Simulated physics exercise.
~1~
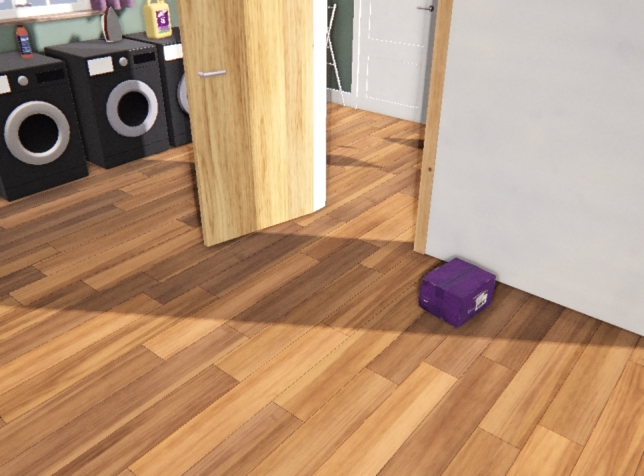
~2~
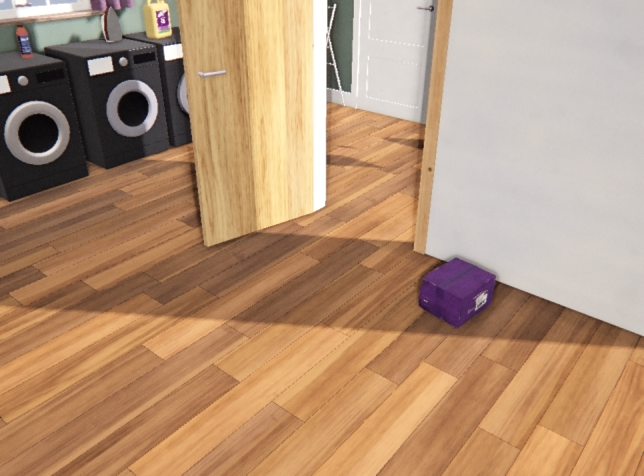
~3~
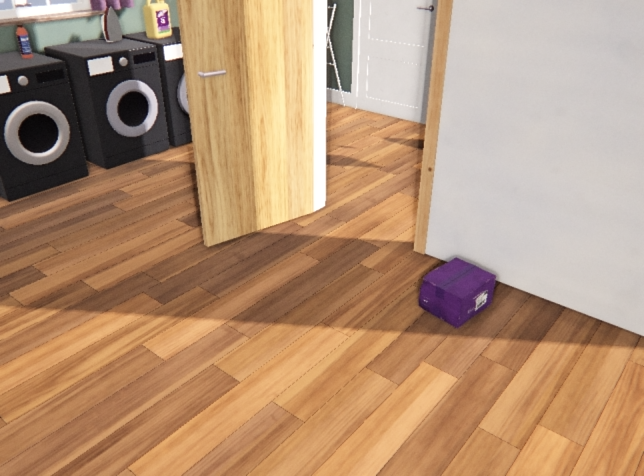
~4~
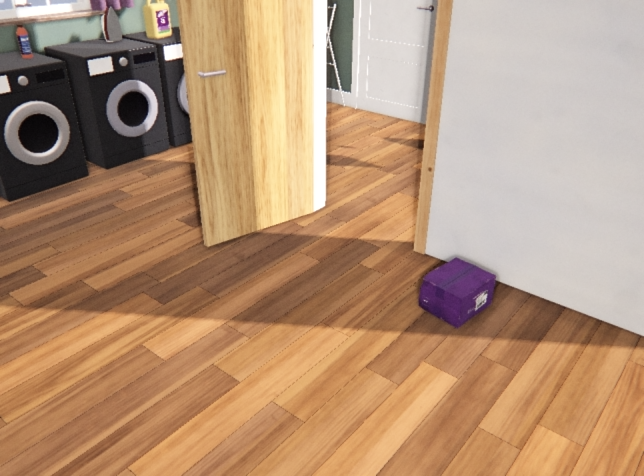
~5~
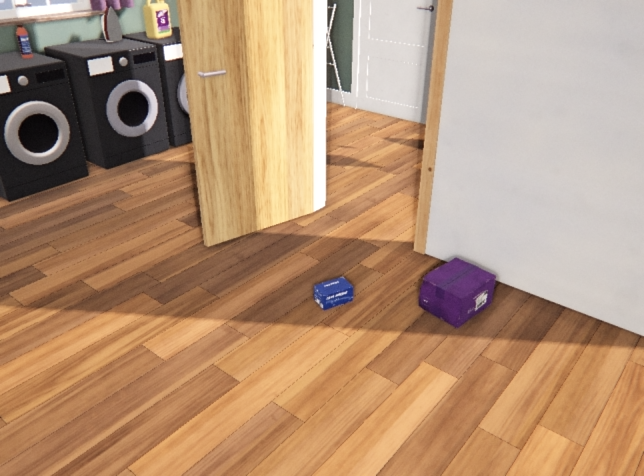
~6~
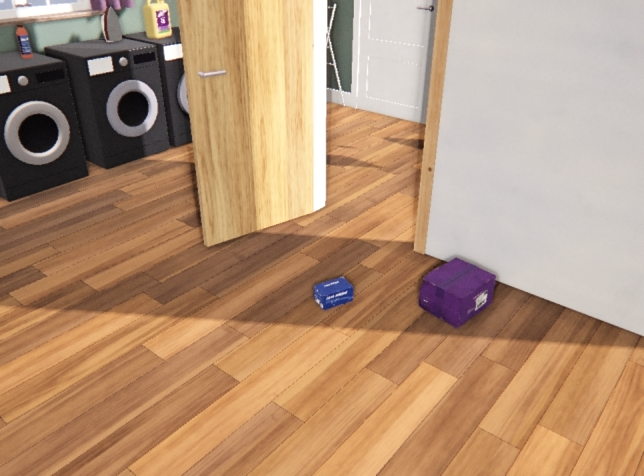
A wooden door stood wide open and still near some dark washing machines, with a purple parcel on the floor by the wall, and later a small blue box appeared to the parcel's left.
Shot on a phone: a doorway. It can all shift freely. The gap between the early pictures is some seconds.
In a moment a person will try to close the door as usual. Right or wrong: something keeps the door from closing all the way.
Wrong.
Then, 0.70 s past the last view, door at 82°.
Then, 1.20 s past the last view, door at 51°.
Then, 1.70 s past the last view, door at 16°.
Finally, door at 0°; both still in place. Final places as the last picture's camera would see them, blue box near (334, 293).
